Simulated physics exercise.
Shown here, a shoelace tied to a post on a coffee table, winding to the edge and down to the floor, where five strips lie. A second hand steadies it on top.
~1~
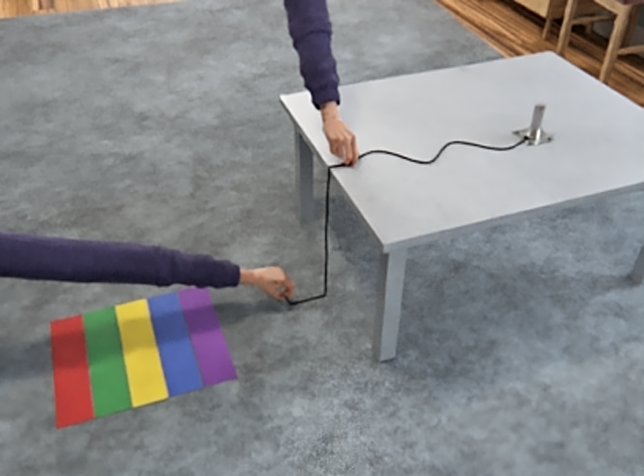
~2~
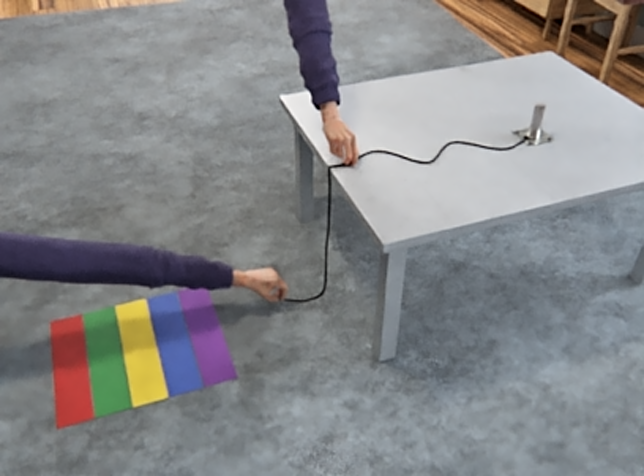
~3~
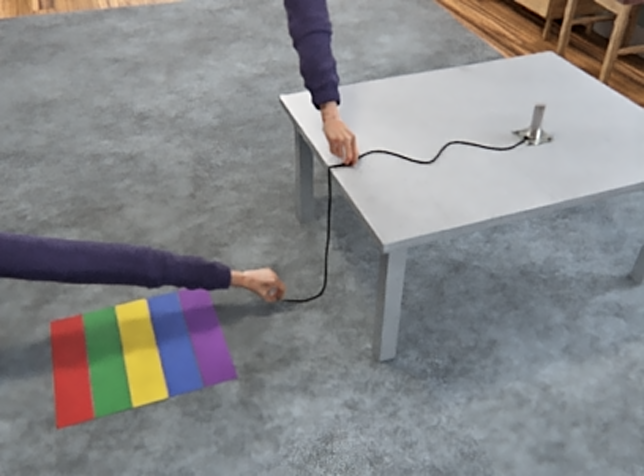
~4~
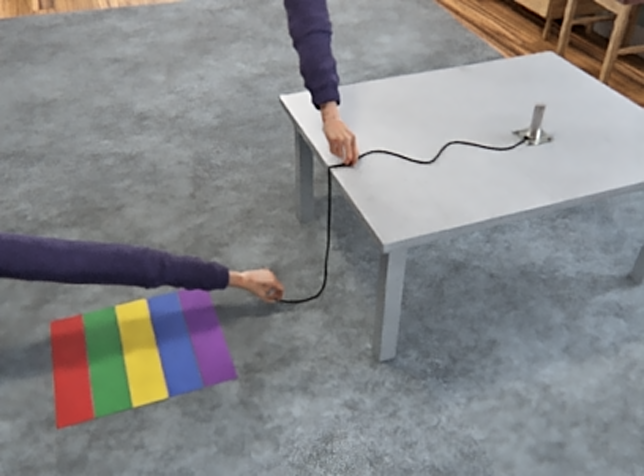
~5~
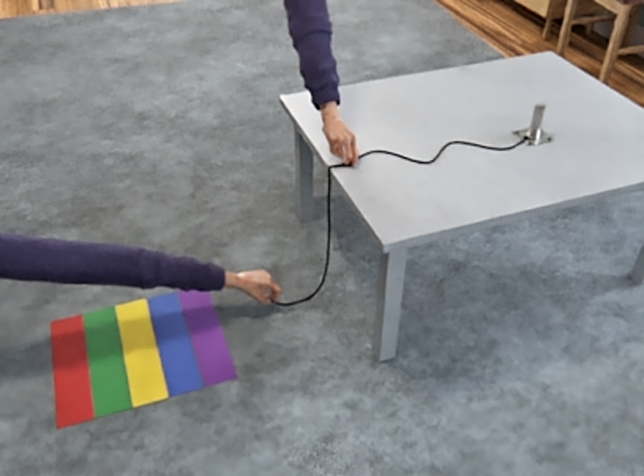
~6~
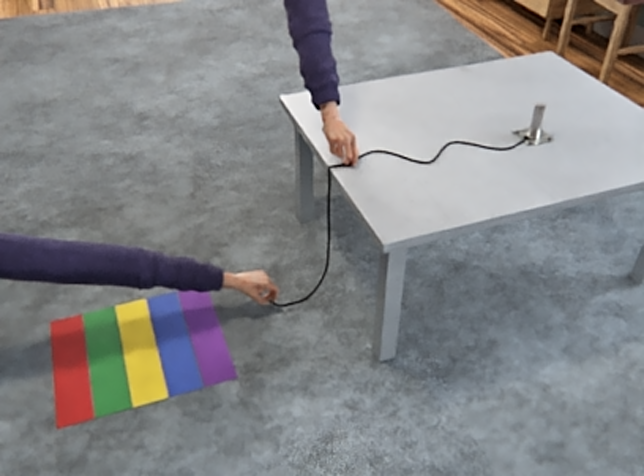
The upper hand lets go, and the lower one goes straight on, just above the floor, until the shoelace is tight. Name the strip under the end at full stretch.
The yellow one.
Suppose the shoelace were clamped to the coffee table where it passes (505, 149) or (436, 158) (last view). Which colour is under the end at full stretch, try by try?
Try by try: Yellow; blue.
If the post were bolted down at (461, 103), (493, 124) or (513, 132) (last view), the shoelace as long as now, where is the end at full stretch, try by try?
Try by try, around (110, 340), (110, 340) and (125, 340).
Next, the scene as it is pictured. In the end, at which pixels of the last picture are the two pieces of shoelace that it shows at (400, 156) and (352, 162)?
About (373, 163), and the other about (319, 183).
Soon after, end near (198, 319); over purple.
Then, end near (161, 329); over blue.
At full stretch, end near (139, 334); over yellow. It halts on the yellow strip.
